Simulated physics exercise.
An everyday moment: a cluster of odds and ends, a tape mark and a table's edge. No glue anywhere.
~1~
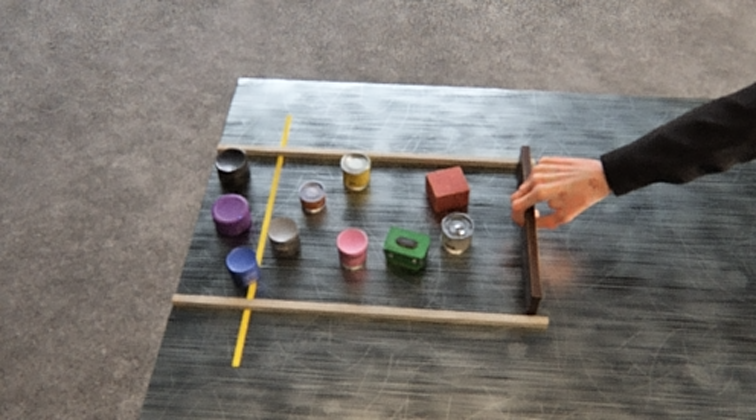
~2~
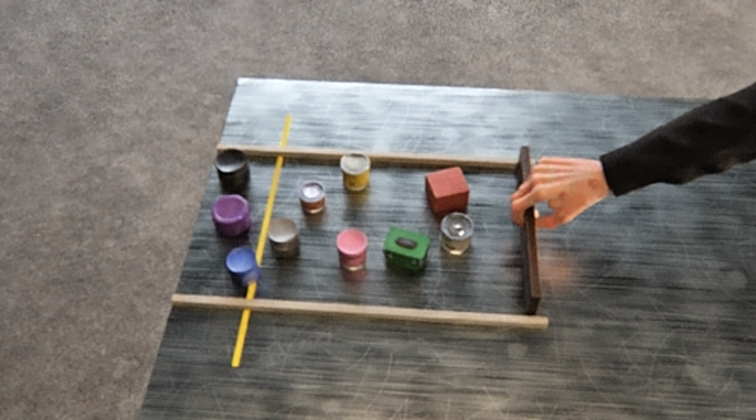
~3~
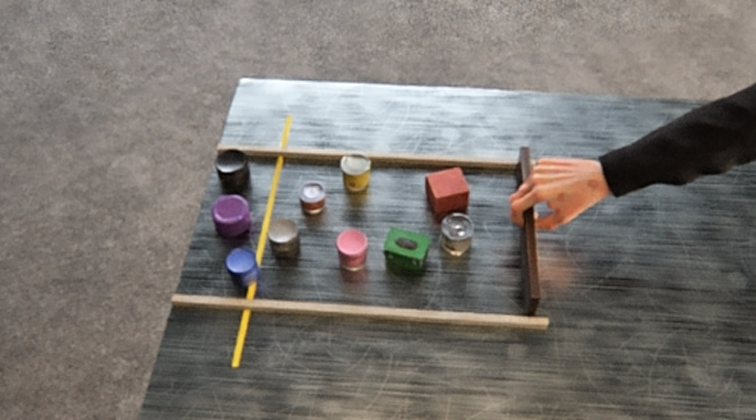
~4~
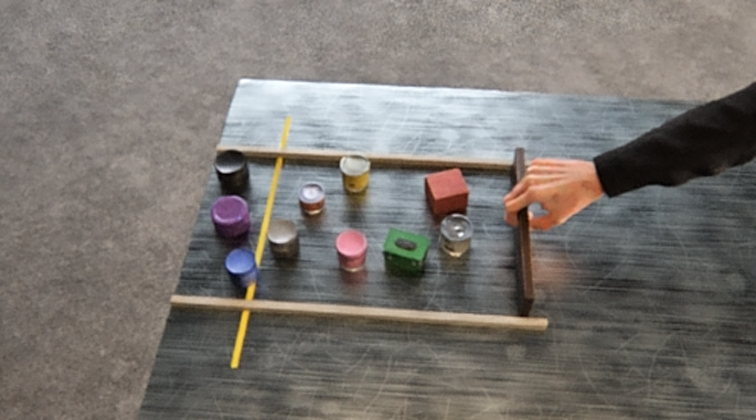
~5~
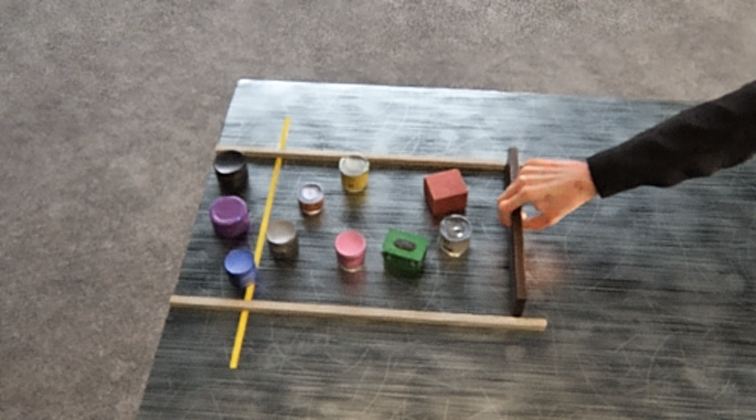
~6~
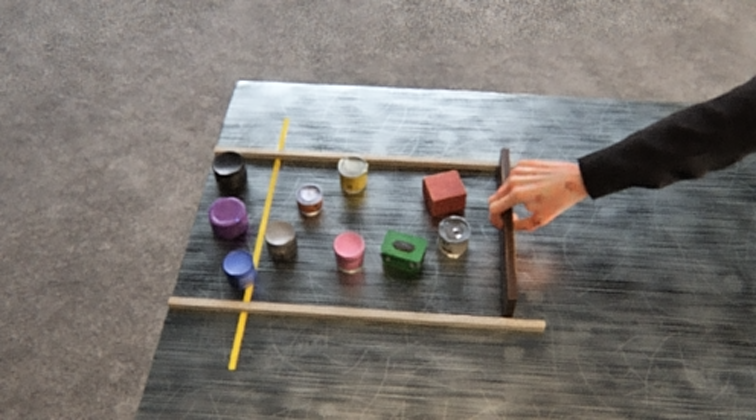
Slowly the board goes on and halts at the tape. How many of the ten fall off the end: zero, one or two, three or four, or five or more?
Here the number that fall off is one or two.
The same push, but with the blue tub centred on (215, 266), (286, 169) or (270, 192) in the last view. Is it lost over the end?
Place by place, it holds on; goes over; remains up.
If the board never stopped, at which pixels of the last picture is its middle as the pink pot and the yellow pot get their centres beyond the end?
Its middle is around (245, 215) and around (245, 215).
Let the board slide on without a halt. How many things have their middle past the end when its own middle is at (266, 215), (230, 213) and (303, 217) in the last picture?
Place by place, 1, 5 and 0.
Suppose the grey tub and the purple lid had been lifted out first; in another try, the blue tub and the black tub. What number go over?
Fallen: 1, and 0 in the other try.
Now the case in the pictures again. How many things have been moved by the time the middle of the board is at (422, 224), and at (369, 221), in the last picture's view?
3 and 5.
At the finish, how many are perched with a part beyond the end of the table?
That would be 0.
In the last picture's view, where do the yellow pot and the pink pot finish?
The yellow pot stops around (225, 167); the pink pot around (197, 257).
Soon after, none off yet; black tub at rest near (230, 170); purple lid at rest near (228, 218); blue tub at rest near (240, 270).
Then, none off yet; black tub at rest near (230, 170); purple lid moved a little near (220, 211); blue tub moved a little near (225, 277).
At rest, the number that fall off is one or two; fallen, black tub.
